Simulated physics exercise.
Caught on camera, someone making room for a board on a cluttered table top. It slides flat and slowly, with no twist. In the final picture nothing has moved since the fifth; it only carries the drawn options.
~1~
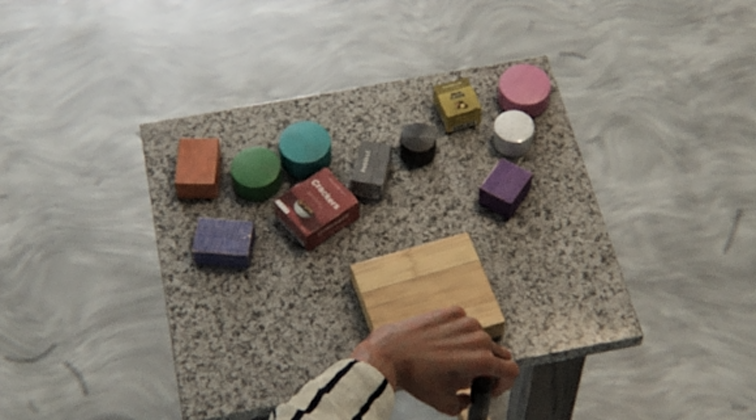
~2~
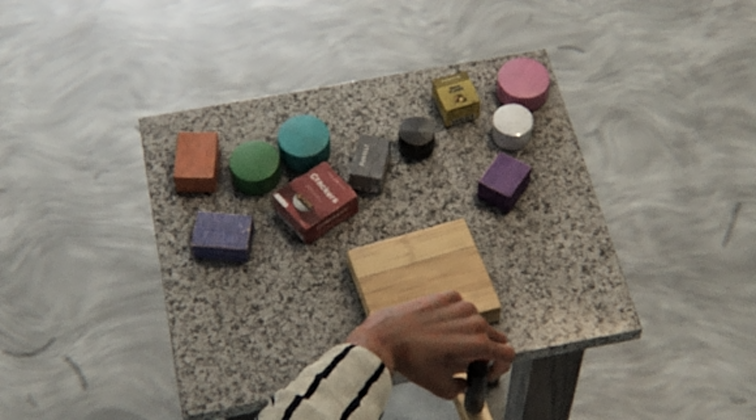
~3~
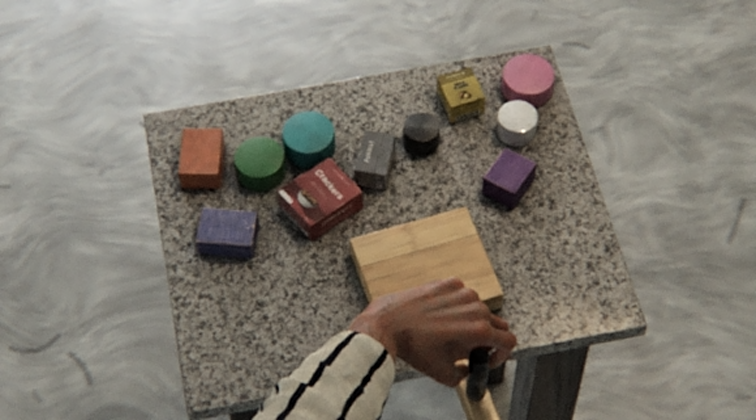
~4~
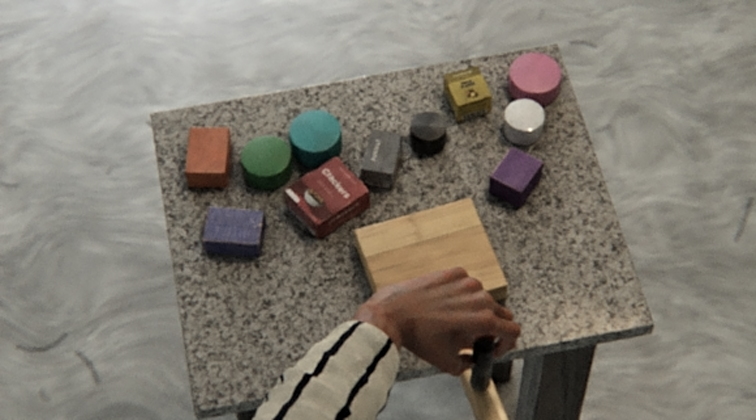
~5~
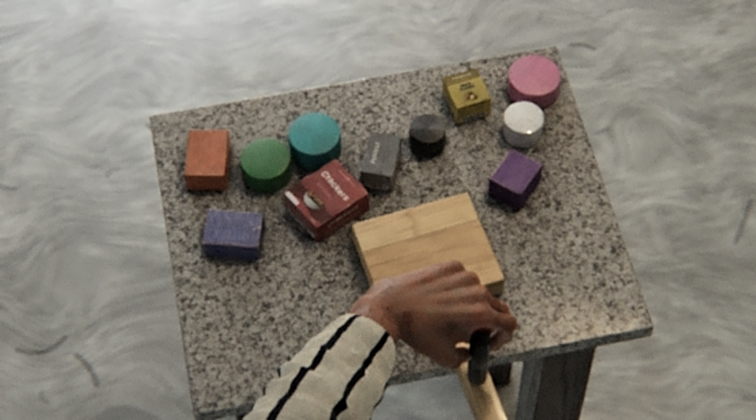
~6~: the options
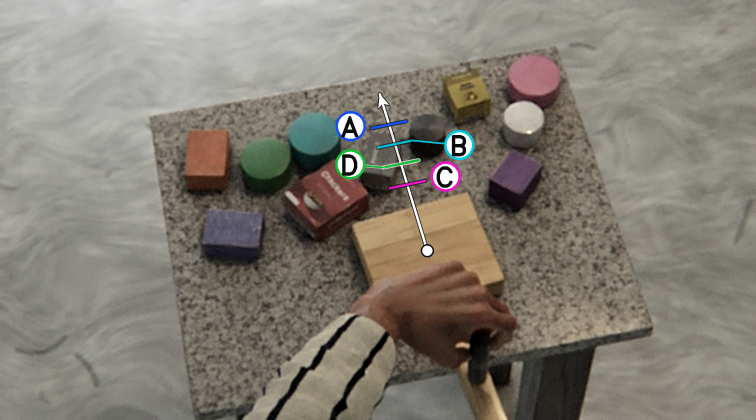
A hand in a striped sleeve slowly slid a wooden board a short way up the speckled table top, keeping it flat, toward a red crackers box and other colourful blocks and tins.
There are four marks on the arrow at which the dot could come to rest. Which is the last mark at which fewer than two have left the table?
Up to mark A.
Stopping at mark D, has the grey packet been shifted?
Yes.
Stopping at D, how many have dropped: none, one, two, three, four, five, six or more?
In all, none.
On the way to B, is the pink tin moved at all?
No.
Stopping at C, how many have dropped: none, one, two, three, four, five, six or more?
In all, none.
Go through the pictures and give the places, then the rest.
The first picture shows purple block (506, 188); orange block (199, 169); green tin (257, 174).
The second picture shows board (424, 278); white pot (512, 127).
The third picture shows board (426, 266); yellow packet (461, 94).
The fourth picture shows board (430, 257); red packet (327, 197).
The fifth picture shows board (427, 251); turquoise tin (315, 142); blue block (234, 235); purple block (515, 180).
On the copy, A at (389, 125); B at (395, 144); C at (408, 185); D at (401, 164); the arrow from (427, 251) to (380, 94); the white dot at (427, 251).
On A. First, board (413, 210); turquoise tin (300, 121); green tin (261, 161).
Then, board (398, 163); turquoise tin (293, 113); grey packet (357, 107).
Finally, board (389, 133); grey packet (343, 82); black tin (402, 72); none fallen.
By contrast, B is within the limit but short; C is within the limit but short; D is within the limit but short.
